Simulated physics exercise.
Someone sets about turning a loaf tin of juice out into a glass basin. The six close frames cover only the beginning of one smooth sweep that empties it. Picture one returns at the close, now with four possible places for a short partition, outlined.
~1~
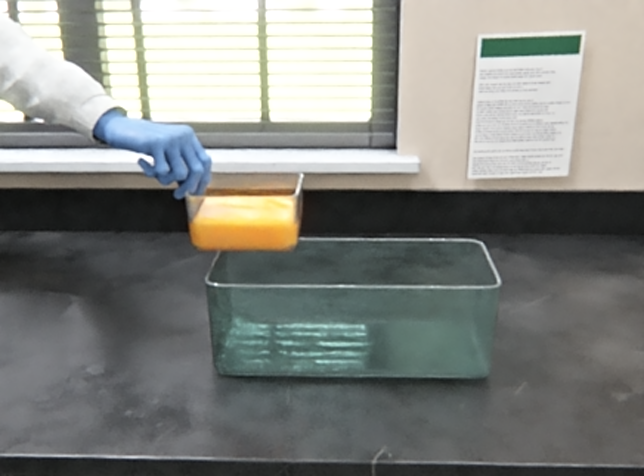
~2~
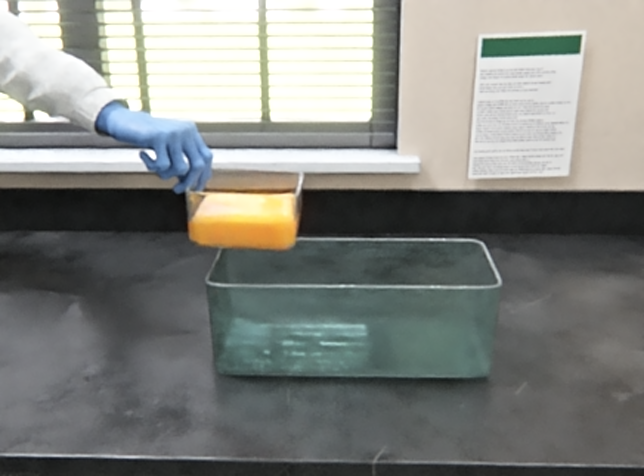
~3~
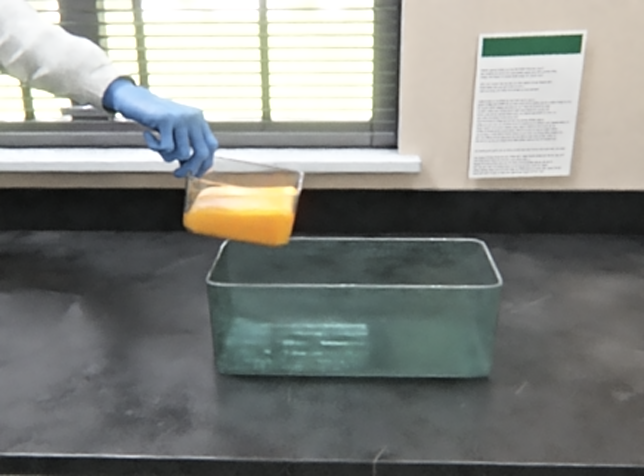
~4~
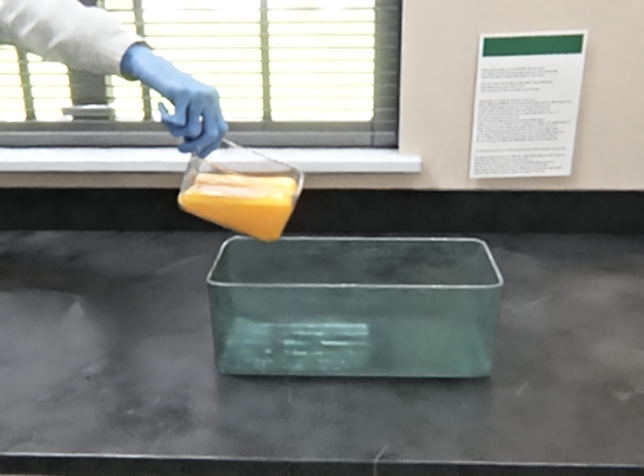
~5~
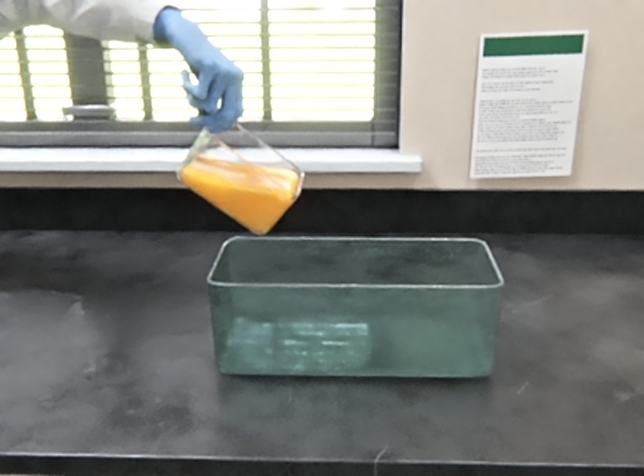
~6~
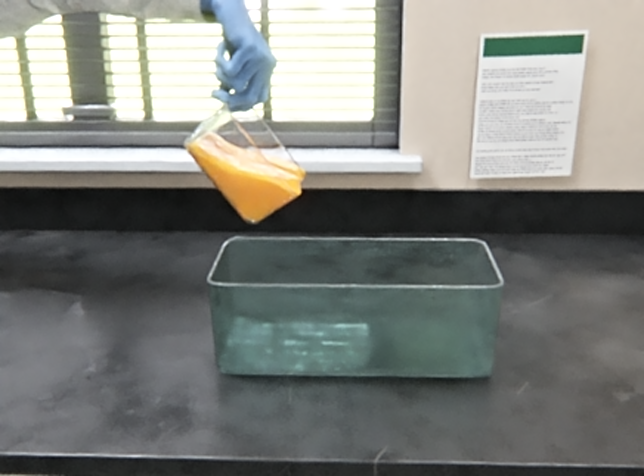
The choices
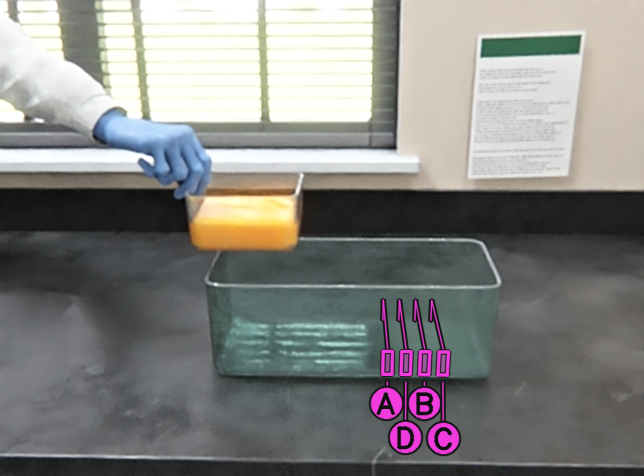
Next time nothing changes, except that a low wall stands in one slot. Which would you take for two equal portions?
A works best here.
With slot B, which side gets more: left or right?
The left side.
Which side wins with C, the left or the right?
The left one.
On the marked copy, A at (387, 381); B at (424, 381); C at (442, 382); D at (405, 381).
For slot A, about 51 % ends left of the wall and 43 % right of it; 6 % is lost outside.
For slot B, about 81 % ends left of the wall and 13 % right of it; 6 % is lost outside.
For slot C, about 75 % ends left of the wall and 11 % right of it; 14 % is lost outside.
For slot D, about 81 % ends left of the wall and 15 % right of it; 4 % is lost outside.
